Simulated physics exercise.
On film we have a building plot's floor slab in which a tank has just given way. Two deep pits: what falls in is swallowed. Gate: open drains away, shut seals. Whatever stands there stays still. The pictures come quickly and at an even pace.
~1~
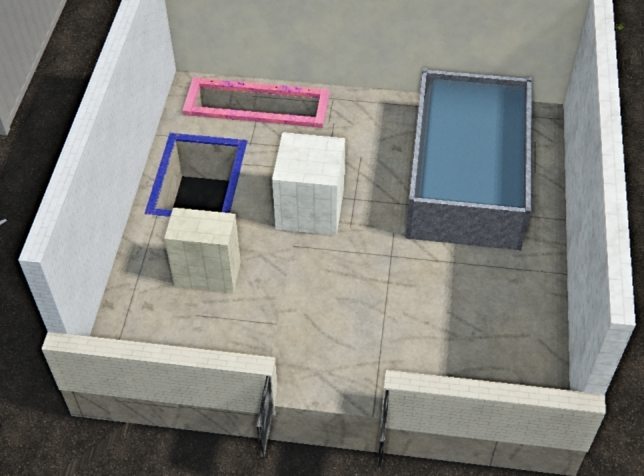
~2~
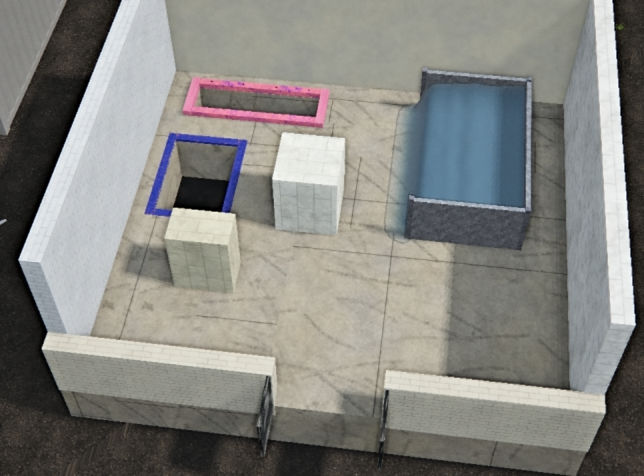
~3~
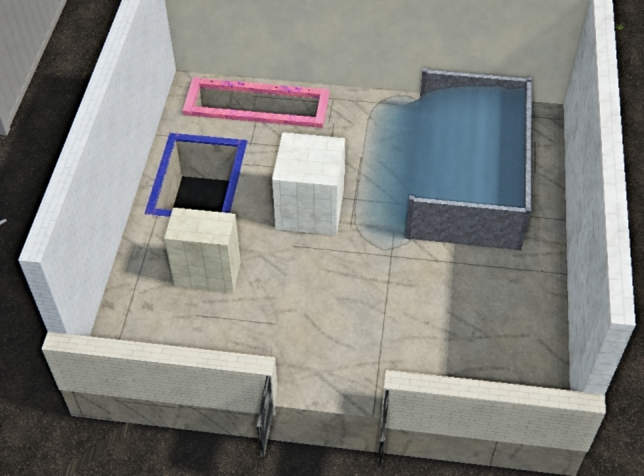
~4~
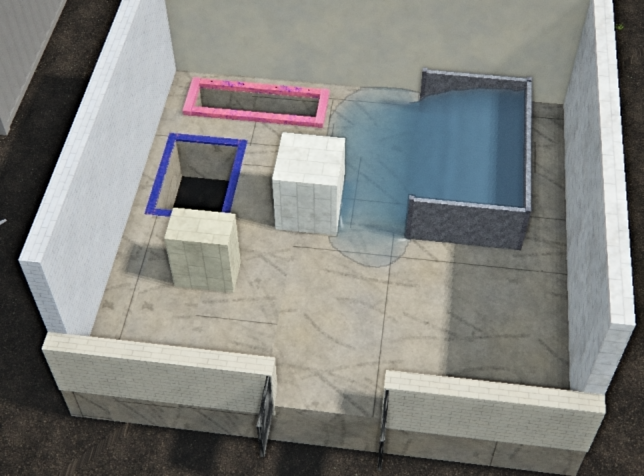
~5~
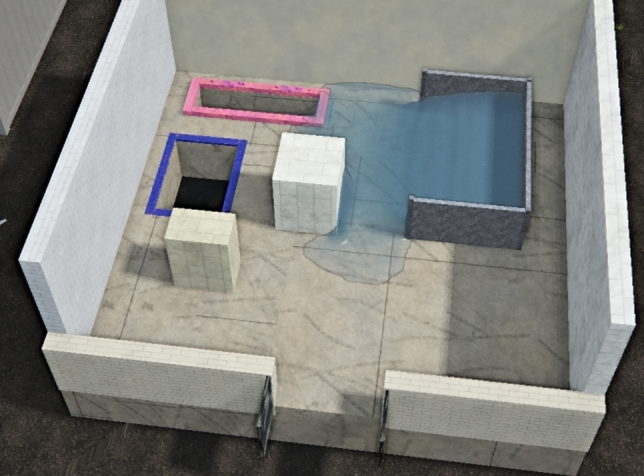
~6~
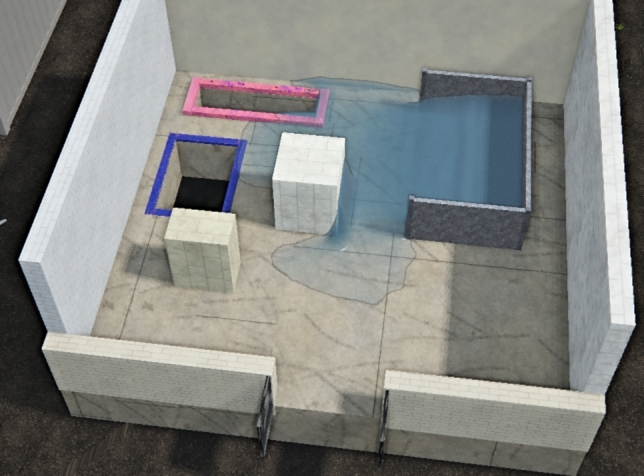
A tank's left side opens and blue water spreads left across the slab around a white block.
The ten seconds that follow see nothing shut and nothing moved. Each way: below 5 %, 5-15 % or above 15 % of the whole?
Gate - 5-15 %, blue pit - above 15 %, pink pit - above 15 %.
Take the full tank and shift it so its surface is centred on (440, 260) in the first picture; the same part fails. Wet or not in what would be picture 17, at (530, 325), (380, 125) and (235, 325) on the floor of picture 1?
Taking them as they were asked, they come out bone dry, soaked, soaked.
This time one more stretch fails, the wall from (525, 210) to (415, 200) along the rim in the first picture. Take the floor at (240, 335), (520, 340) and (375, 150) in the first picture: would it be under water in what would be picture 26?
First point swamped, second point swamped, third point spared.
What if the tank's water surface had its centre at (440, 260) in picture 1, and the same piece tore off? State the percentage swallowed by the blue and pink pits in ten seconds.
Shares - blue: 45 in a hundred; pink: 0 in a hundred.
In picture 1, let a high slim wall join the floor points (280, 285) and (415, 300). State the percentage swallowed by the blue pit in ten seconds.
The blue pit takes 40 per cent.
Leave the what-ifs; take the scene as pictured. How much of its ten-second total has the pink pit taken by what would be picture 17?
Around 60 percent.
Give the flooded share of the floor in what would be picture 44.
Roughly 85 %.
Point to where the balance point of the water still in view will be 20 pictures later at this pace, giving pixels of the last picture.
I'd place it roughly at (331, 187).
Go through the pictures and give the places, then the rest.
The first frame shows the open tank at (473, 141) is whole and still.
In the second frame, the front is at (419, 107), out from the gap at (418, 160).
In the third frame, water pours out at (418, 161) and has run to (404, 100).
In the fourth frame, the front is at (370, 89), out from the gap at (418, 162).
In the fifth frame, the front is at (335, 86), out from the gap at (418, 163).
In the sixth frame, the front is at (251, 128), out from the gap at (417, 163).
A moment on, water covers 45 % of the floor; the gate 0 %, the blue pit 5 %, the pink pit 4 %.
Next, water covers 60 % of the floor; the gate 2 %, the blue pit 12 %, the pink pit 10 %.
Then, water covers 70 % of the floor; the gate 5 %, the blue pit 20 %, the pink pit 16 %.
Later, water covers 85 % of the floor; the gate 7 %, the blue pit 30 %, the pink pit 17 %.
In the end, water covers 95 % of the floor; the gate 9 %, the blue pit 37 %, the pink pit 17 %.
